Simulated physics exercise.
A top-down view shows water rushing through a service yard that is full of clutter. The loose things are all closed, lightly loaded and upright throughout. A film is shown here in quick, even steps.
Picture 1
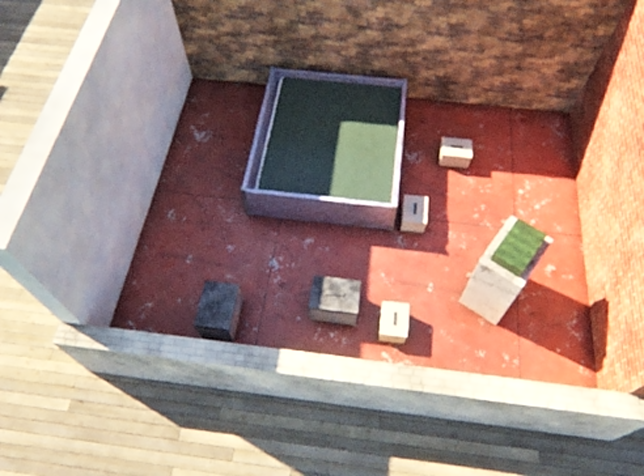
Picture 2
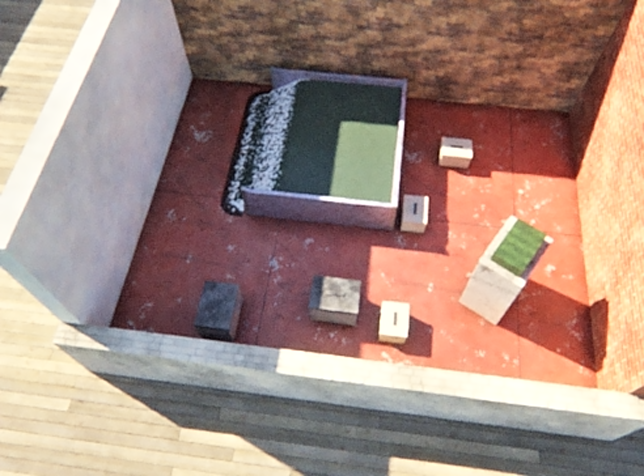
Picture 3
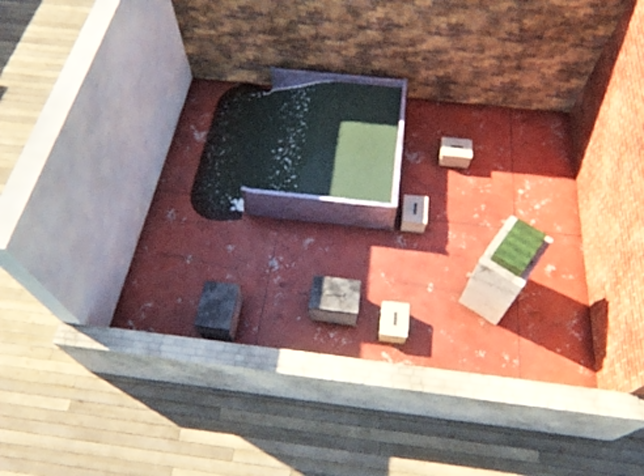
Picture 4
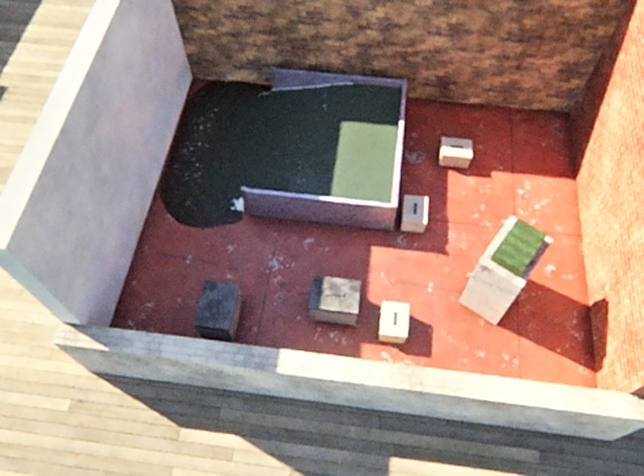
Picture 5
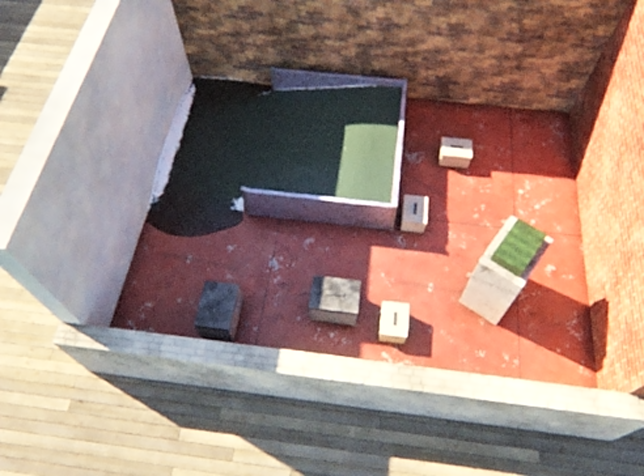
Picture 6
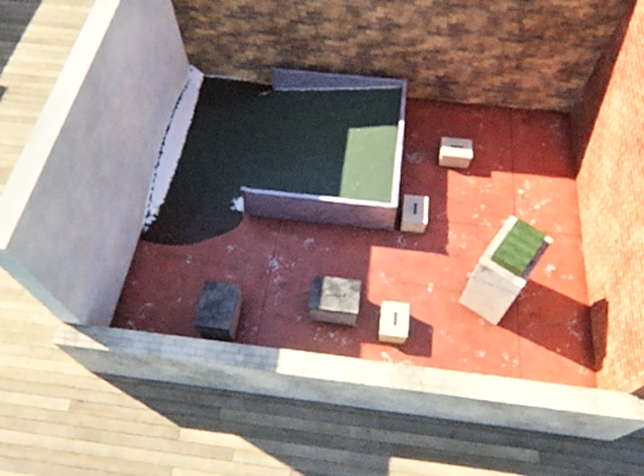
The clip shows a walled yard seen from above, where dark green water pours from the open left side of a raised tank, spreads across the red floor and reaches the left wall, while the scattered boxes stay still.
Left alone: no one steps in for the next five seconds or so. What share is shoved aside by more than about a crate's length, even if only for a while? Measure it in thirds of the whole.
Looks to me like between one and two in three get shifted a long way.
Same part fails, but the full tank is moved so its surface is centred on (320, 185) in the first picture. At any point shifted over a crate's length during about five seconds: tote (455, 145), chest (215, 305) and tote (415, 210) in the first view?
Result per object - went far, went far, stayed close.
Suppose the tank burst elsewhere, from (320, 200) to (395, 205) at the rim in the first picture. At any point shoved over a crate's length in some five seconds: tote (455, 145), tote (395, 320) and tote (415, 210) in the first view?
The first: Never got that far; the second: Got that far; the third: Never got that far.
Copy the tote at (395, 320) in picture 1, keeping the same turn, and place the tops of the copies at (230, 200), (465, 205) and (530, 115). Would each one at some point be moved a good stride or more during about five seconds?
Okay, in order the twins go a long way, nowhere much, a long way.
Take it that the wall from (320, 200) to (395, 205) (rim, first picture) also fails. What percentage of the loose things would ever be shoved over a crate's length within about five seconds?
Estimate: Some 60 per cent.
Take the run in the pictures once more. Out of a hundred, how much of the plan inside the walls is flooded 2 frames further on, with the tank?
Close to 30 per cent, tank included.
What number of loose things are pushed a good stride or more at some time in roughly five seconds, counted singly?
By my reckoning the answer is 3.
A moment on, 0 of 5 are well off their spots; 0 afloat.
Next, 0 of 5 are well off their spots; 0 afloat.
Later, 1 of 5 are well off their spots; 1 afloat.
In the end, 3 of 5 are well off their spots, and 3 have been at some point; 2 afloat.
